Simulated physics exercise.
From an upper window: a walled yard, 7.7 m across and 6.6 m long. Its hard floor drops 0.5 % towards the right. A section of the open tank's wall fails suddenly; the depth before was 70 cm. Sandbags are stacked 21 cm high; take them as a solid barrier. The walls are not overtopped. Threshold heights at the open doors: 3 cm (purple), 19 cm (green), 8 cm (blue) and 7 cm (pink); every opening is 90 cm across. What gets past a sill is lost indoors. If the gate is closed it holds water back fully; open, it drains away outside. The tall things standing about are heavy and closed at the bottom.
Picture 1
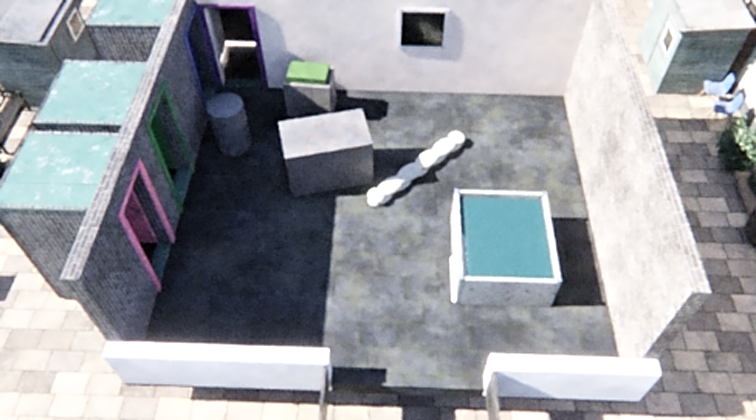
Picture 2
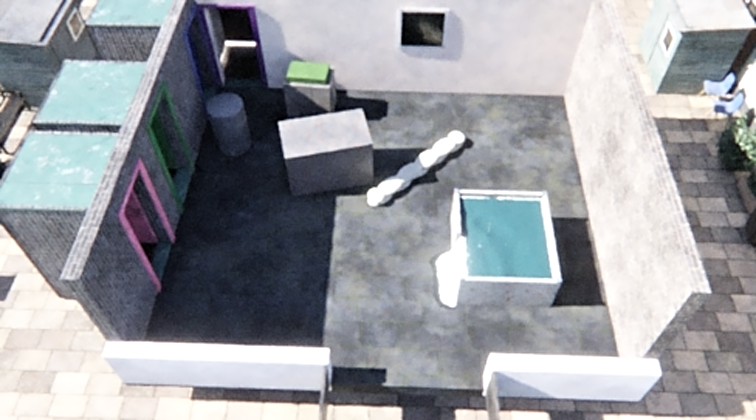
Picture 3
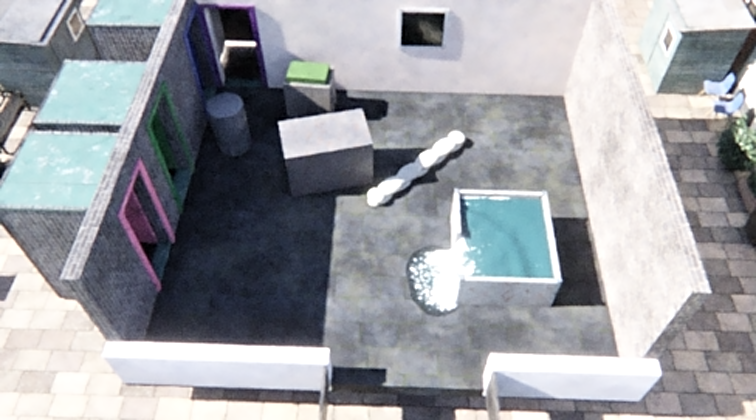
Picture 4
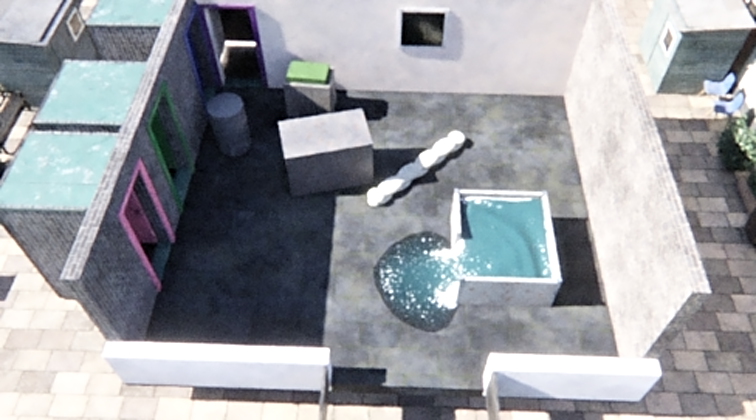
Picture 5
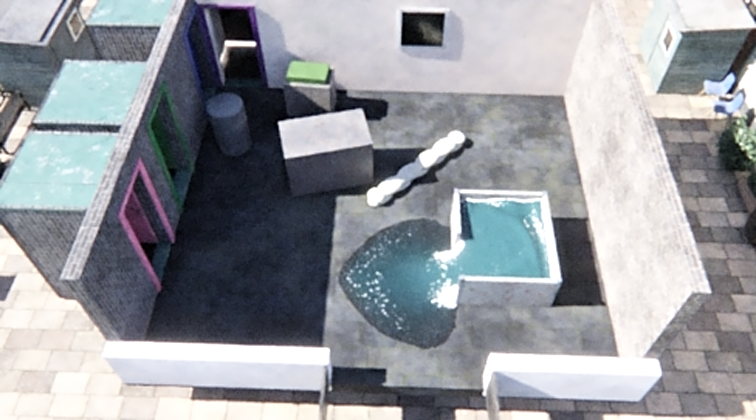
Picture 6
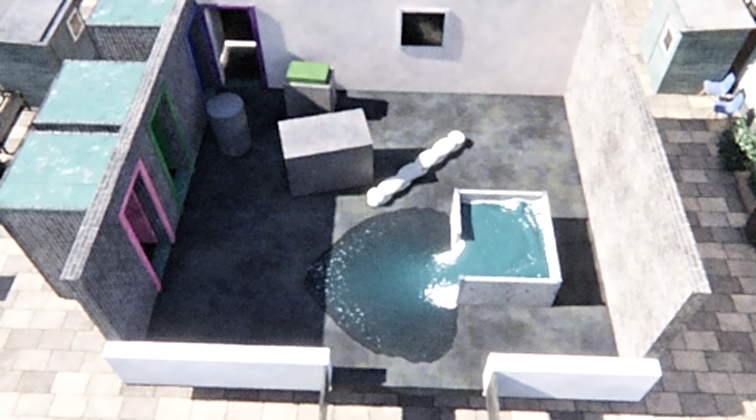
Water bursts through the left side of a square, white-walled open tank in a grey walled yard, seen from high above by a still camera. A row of pale sandbags lies diagonally behind it, with a grey block, a green-topped box, a barrel and pink, green and purple doorways towards the left. White spray hits the dark floor, then a glittering teal pool widens leftward and rounds out while the tank's surface ripples.
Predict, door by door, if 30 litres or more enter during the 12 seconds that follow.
Door by door: At the purple door it passes the limit; at the green door it does not reach the limit; at the blue door it keeps below the limit; at the pink door it passes the limit.
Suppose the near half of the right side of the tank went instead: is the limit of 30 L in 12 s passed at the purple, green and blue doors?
Against that limit: Purple not over, green not over, blue below.
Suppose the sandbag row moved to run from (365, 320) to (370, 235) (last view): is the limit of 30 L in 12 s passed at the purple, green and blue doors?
Against that limit: Purple not over, green not over, blue below.
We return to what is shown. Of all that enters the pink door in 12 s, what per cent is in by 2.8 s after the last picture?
Some 60 per cent by then.
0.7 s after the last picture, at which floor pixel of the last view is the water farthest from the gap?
At about (187, 304).
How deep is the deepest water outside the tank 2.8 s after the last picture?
About 20 cm.
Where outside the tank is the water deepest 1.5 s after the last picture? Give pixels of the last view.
At about (139, 362).
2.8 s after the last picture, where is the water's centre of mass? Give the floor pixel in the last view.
At about (337, 266).
Then, 0.7 s after the last picture water covers 30 % of the floor and is deepest (36 cm) near (452, 285); purple door not reached, green door not reached, blue door not reached, pink door not reached.
Then, 1.5 s after the last picture water covers 40 % of the floor and is deepest (36 cm) near (139, 362); purple door not reached, green door not reached, blue door not reached, pink door 15 cm at the sill, 4 L in.
Then, 2.8 s after the last picture water covers 40 % of the floor and is deepest (20 cm) near (189, 343); purple door not reached, green door 11 cm at the sill, 0 L in, blue door not reached, pink door 15 cm at the sill, 48 L in.
Then, 6.3 s after the last picture water covers 50 % of the floor and is deepest (11 cm) near (255, 184); purple door 7 cm at the sill, 25 L in, green door 7 cm at the sill, 0 L in, blue door 4 cm at the sill, 0 L in, pink door 7 cm at the sill, 82 L in.
Then, 11.3 s after the last picture water covers 75 % of the floor and is deepest (6 cm) near (300, 126); purple door 5 cm at the sill, 57 L in, green door 4 cm at the sill, 0 L in, blue door 5 cm at the sill, 0 L in, pink door 5 cm at the sill, 82 L in.
